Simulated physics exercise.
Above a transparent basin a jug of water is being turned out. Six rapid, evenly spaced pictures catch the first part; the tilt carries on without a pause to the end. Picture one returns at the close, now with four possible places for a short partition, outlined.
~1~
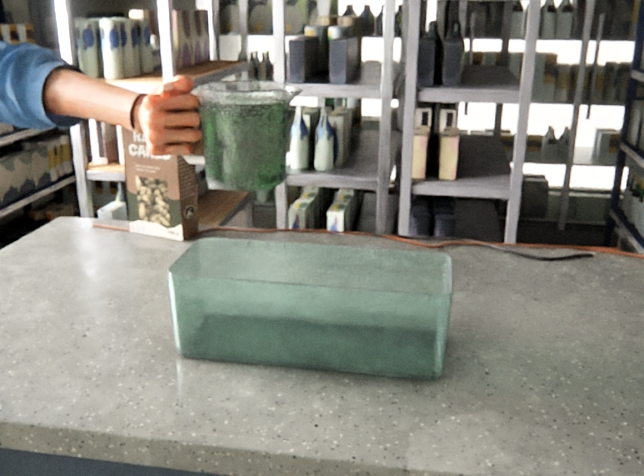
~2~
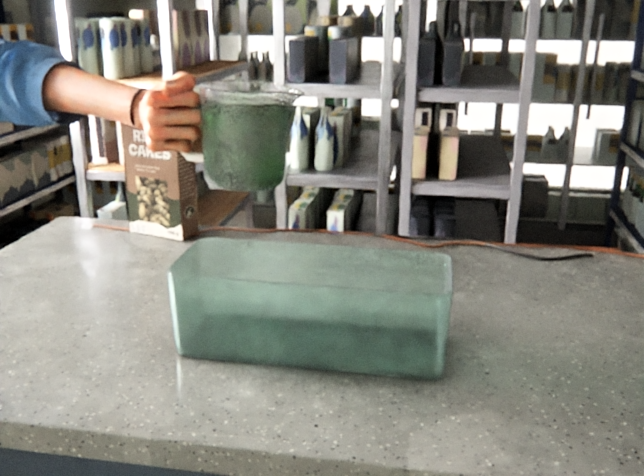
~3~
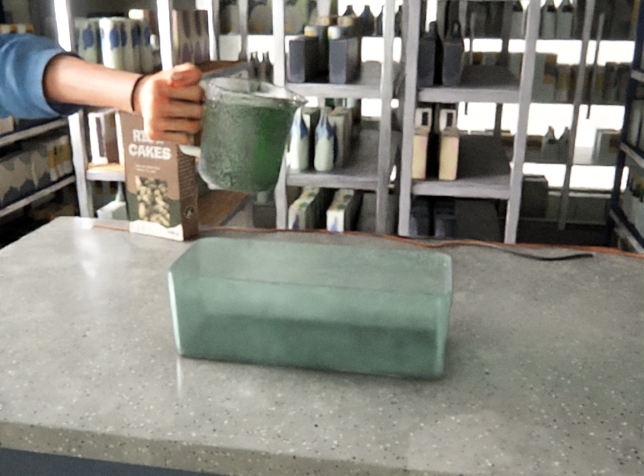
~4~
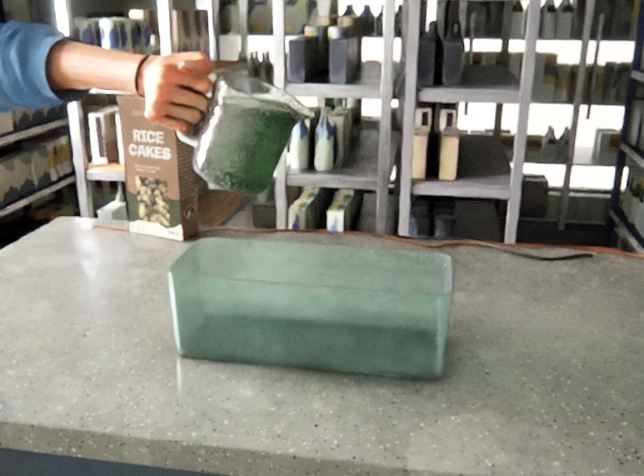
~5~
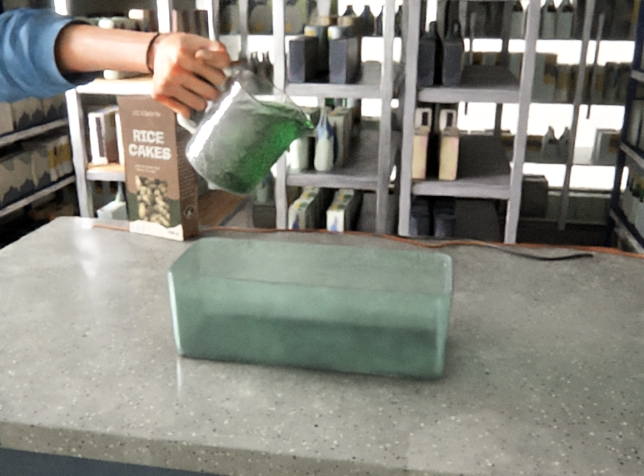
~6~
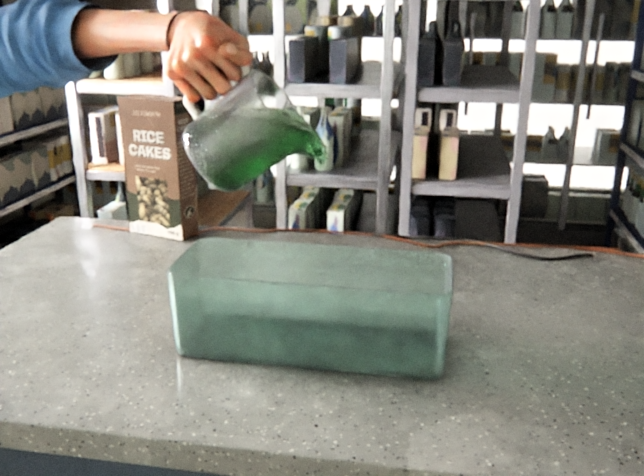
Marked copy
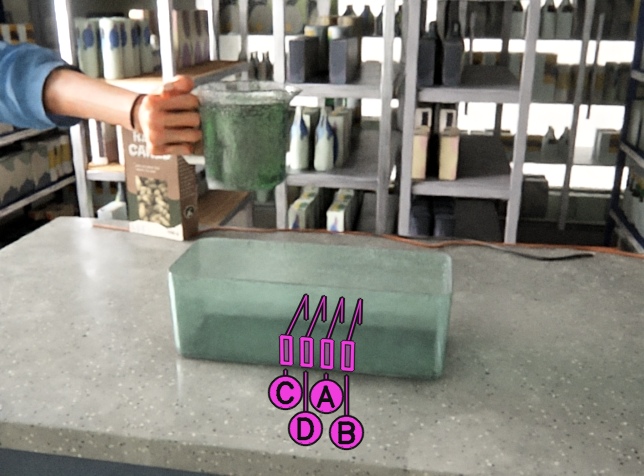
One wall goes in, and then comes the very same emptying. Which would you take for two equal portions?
A beats the others.
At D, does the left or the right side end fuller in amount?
The right one.
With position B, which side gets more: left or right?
The left one.
On the marked copy, A at (326, 374); B at (346, 376); C at (285, 370); D at (305, 372).
With A, about 46 % ends left of the wall and 49 % right of it; 5 % is lost outside.
With B, about 68 % ends left of the wall and 23 % right of it; 10 % is lost outside.
With C, about 8 % ends left of the wall and 87 % right of it; 5 % is lost outside.
With D, about 17 % ends left of the wall and 79 % right of it; 4 % is lost outside.
